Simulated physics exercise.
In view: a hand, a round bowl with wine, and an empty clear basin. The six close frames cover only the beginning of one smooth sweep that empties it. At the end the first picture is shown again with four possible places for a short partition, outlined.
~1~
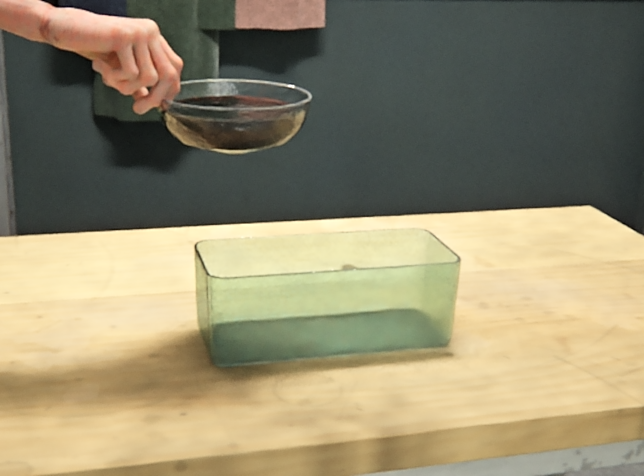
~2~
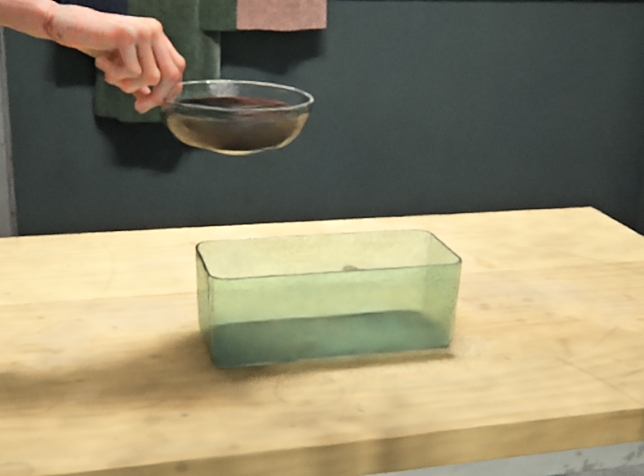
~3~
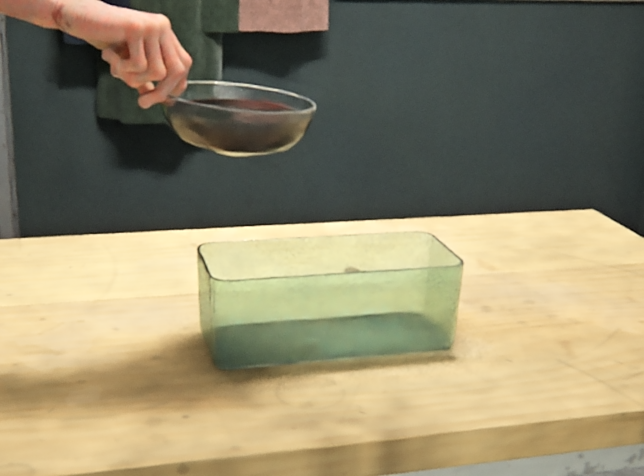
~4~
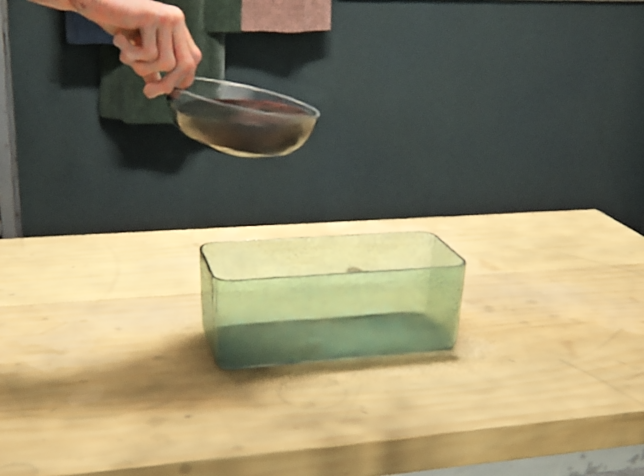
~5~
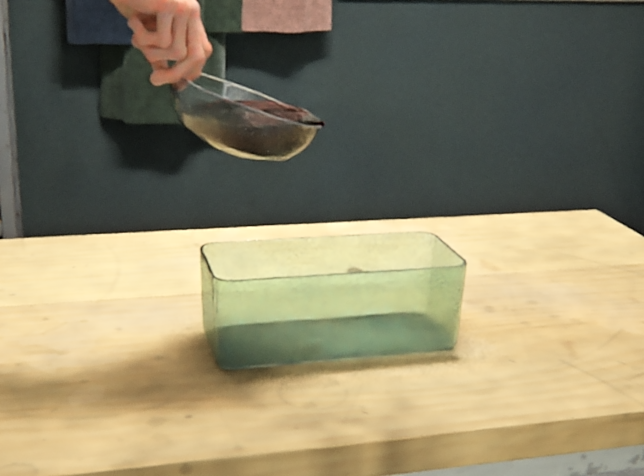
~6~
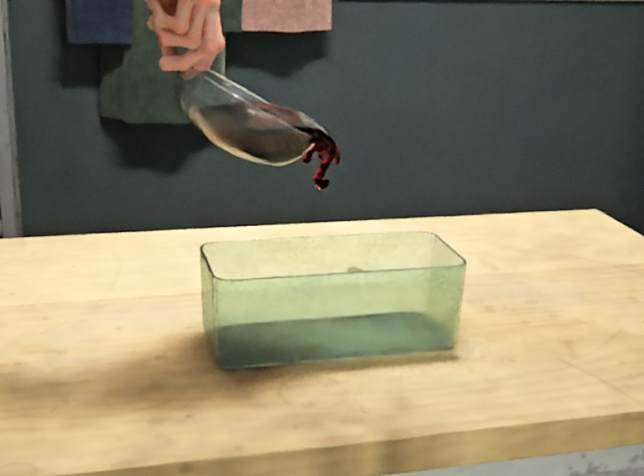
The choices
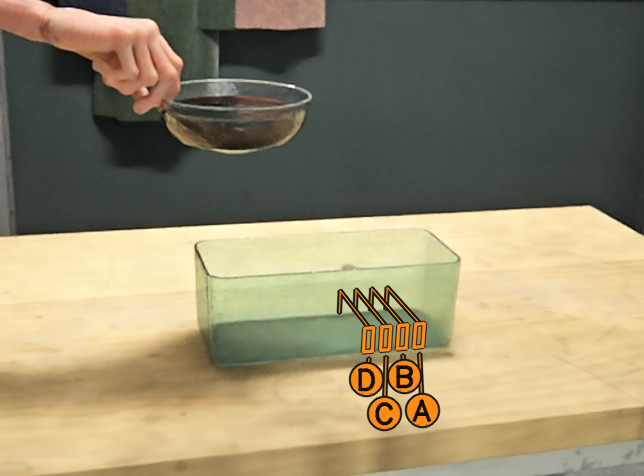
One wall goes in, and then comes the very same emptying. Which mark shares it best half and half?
I would pick place D.
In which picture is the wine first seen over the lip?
Picture 5.
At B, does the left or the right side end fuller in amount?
More ends on the left.
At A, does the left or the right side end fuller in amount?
More ends on the left.
On the marked copy, A at (419, 353); B at (402, 355); C at (386, 356); D at (369, 358).
With A, about 84 % ends left of the wall and 15 % right of it.
With B, about 91 % ends left of the wall and 8 % right of it.
With C, about 75 % ends left of the wall and 24 % right of it.
With D, about 50 % ends left of the wall and 49 % right of it.
